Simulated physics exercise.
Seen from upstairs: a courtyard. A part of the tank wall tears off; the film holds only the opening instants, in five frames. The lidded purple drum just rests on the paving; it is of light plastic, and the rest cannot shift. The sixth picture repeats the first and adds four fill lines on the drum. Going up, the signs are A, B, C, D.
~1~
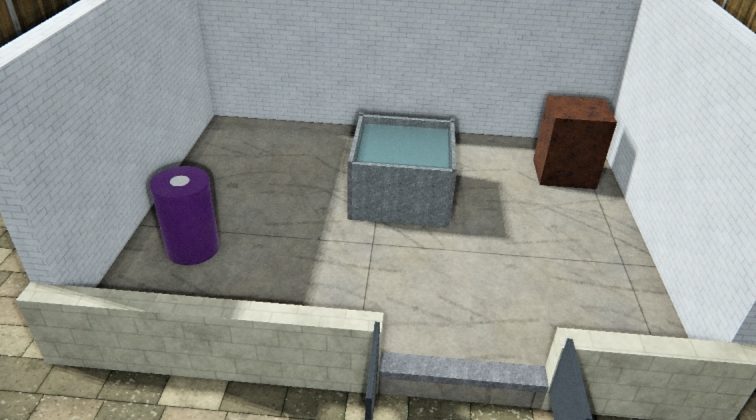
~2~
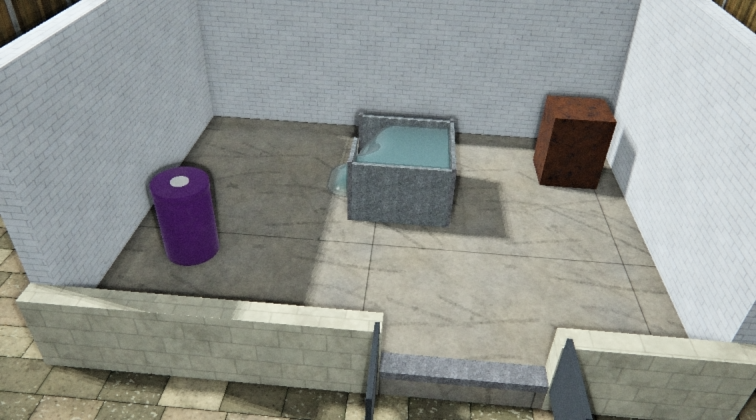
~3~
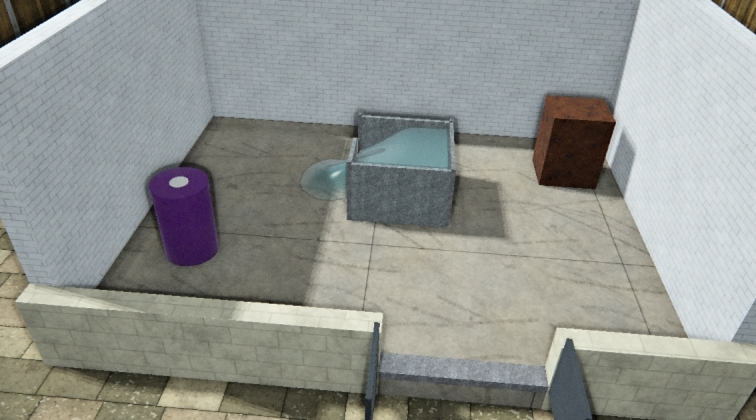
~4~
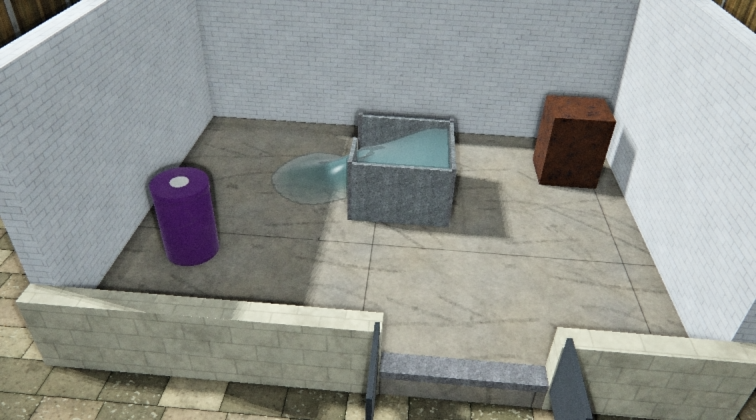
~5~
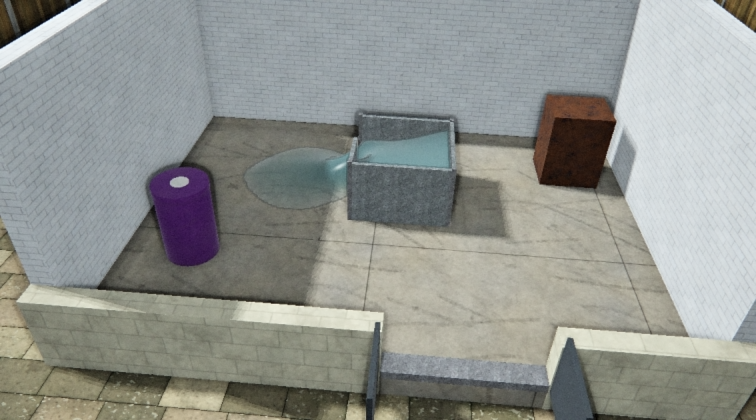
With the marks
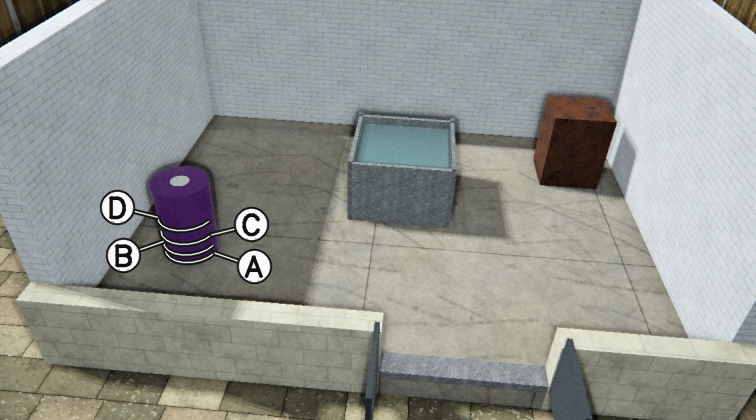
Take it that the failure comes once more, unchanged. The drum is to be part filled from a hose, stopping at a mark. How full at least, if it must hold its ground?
B will do.
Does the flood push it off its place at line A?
Yes, it does.
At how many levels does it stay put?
Three of them.
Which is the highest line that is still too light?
The answer is A.
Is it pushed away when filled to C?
No, that is safe.
On the marked copy, A at (183, 262); B at (181, 254); C at (179, 244); D at (176, 230); from the bottom up A, B, C, D.
With A, it is pushed about its own width away.
With B, it does not move.
With C, it does not move.
With D, it does not move.
